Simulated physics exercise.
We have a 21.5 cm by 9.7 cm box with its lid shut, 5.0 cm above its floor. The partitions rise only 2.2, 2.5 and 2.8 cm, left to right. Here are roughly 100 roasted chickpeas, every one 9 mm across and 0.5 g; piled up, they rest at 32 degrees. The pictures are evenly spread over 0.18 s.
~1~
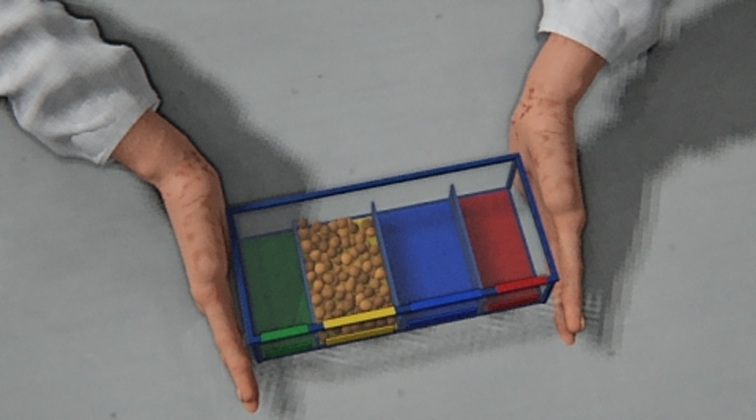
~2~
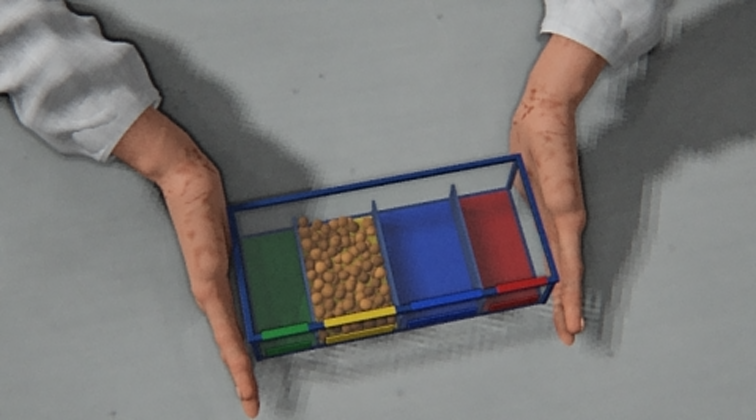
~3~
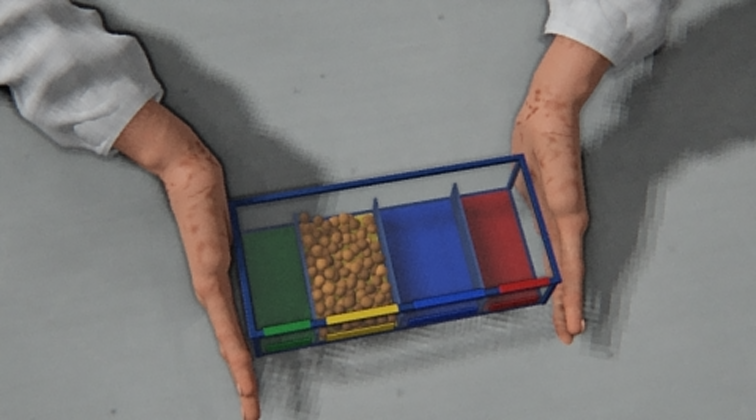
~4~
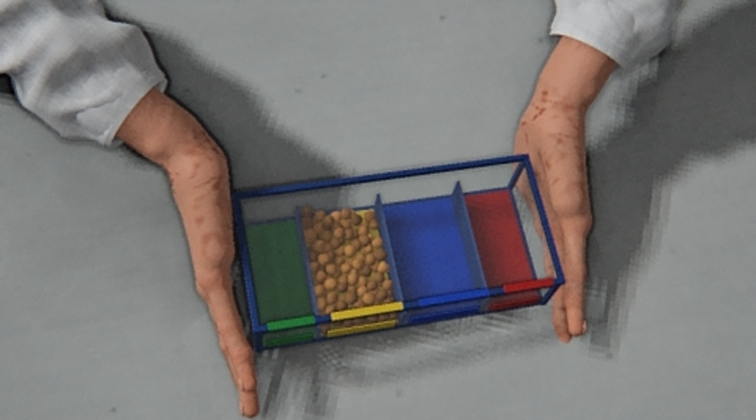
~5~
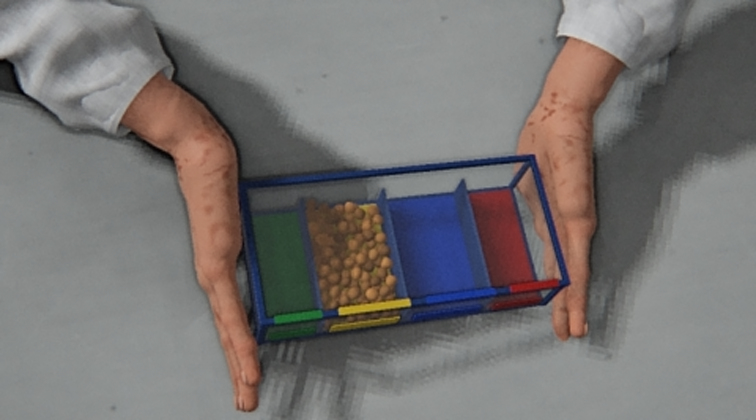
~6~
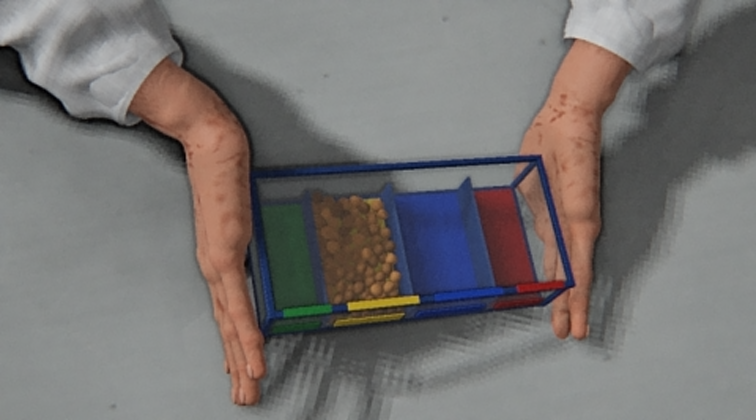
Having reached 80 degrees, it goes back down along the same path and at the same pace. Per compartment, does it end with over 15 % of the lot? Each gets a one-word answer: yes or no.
My answers are red yes, blue yes, green no, yellow yes.
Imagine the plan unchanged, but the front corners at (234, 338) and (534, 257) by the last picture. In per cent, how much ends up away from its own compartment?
That gives some 20 per cent.
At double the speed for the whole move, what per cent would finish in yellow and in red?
Result: Yellow = 25 %; red = 45 %.
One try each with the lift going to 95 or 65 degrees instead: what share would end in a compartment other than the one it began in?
Close to 80 in a hundred first, and 10 in a hundred second.
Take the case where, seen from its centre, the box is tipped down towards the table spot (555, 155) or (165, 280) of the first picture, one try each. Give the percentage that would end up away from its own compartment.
Roughly 55 % for the first direction, roughly 25 % for the second.
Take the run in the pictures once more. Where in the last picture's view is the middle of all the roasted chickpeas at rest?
I'd put it at about (385, 300).
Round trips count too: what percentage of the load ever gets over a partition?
Around 40 in a hundred.
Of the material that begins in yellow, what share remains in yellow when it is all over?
My estimate is roughly 60 percent.
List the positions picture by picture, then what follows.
The first frame shows box tilt 0 degrees, front corners at (253, 338) and (553, 277); yellow 100 %.
The second frame shows box tilt 1 degrees, front corners at (254, 336) and (553, 277).
The third frame shows box tilt 3 degrees, front corners at (256, 332) and (555, 278).
The fourth frame shows box tilt 6 degrees, front corners at (259, 327) and (559, 279), lowest corner right front.
The fifth frame shows box tilt 10 degrees, front corners at (266, 320) and (564, 281), lowest corner right front.
The sixth frame shows box tilt 14 degrees, front corners at (274, 313) and (569, 282), lowest corner right front; yellow 100 %.
Then, 0.62 s after the last picture, tilt 80 degrees; blue 10 %, yellow 85 %.
Then, 1.04 s after the last picture, tilt 35 degrees; red 20 %, blue 20 %, yellow 60 %.
Then, 1.54 s after the last picture, tilt 0 degrees; red 20 %, blue 20 %, yellow 60 %.
In the end, red 20 %, blue 20 %, green 0 %, yellow 60 %.
